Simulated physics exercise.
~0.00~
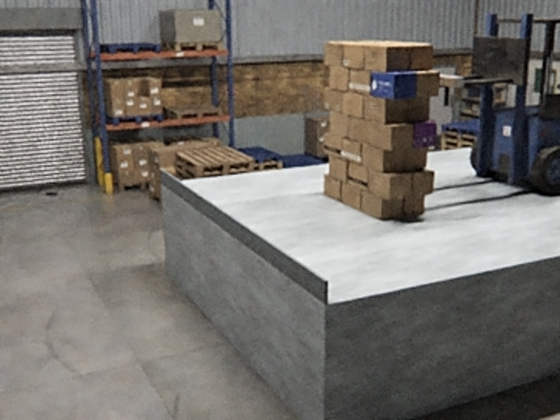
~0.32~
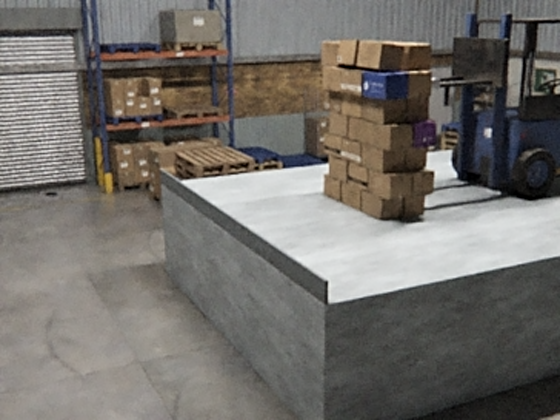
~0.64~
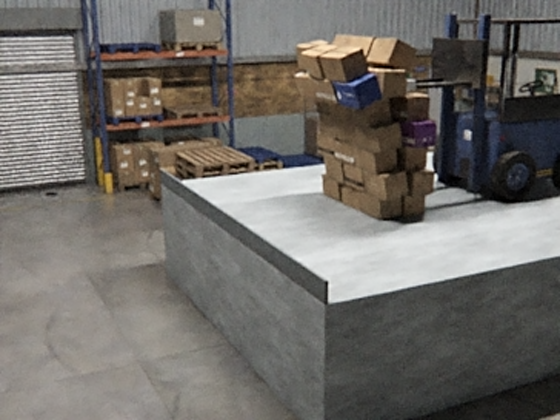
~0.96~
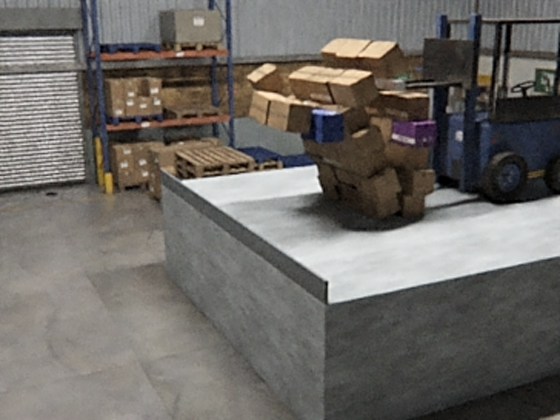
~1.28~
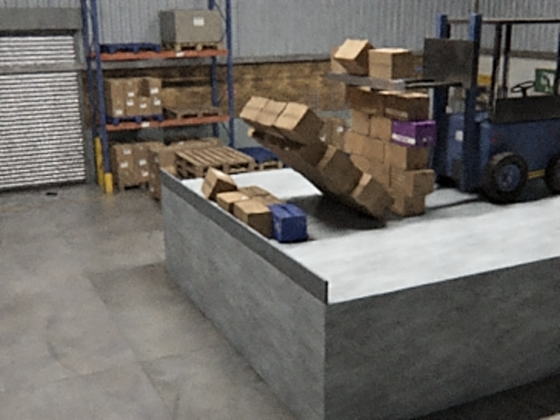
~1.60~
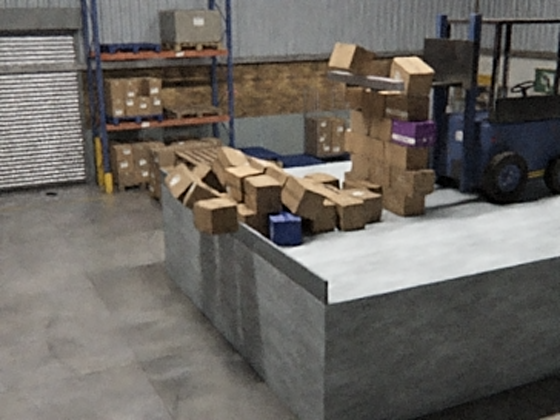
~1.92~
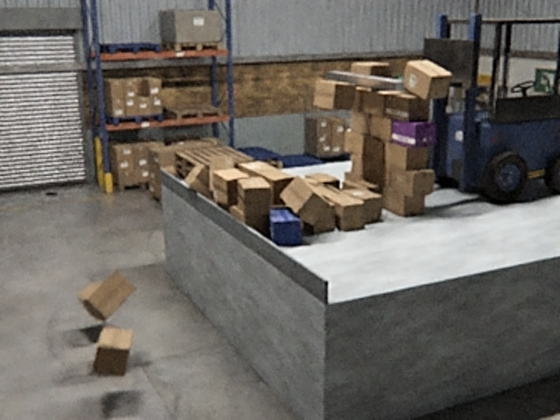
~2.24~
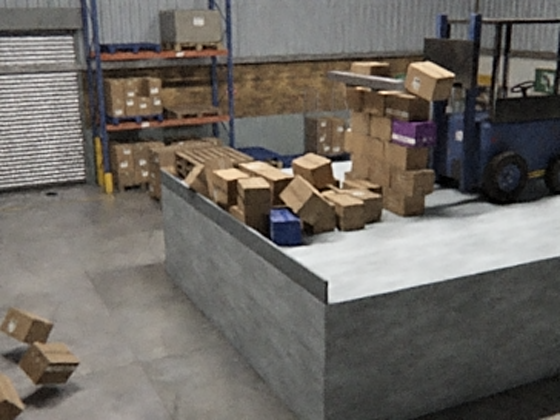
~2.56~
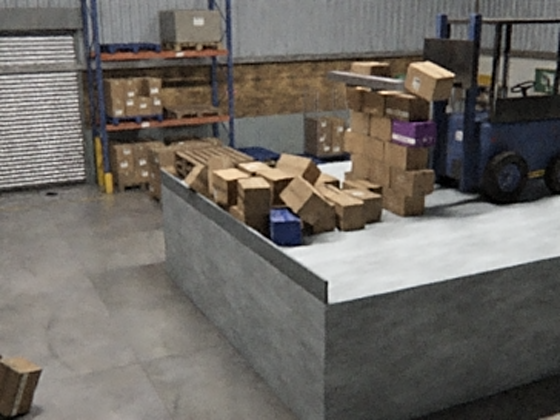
The footage shows a forklift pushing a beam into a free-standing stack of cartons on a platform; the upper part topples left, and three cartons drop over the edge while the rest pile by the low board, the blue one upside down, the purple one still in the remaining stack.
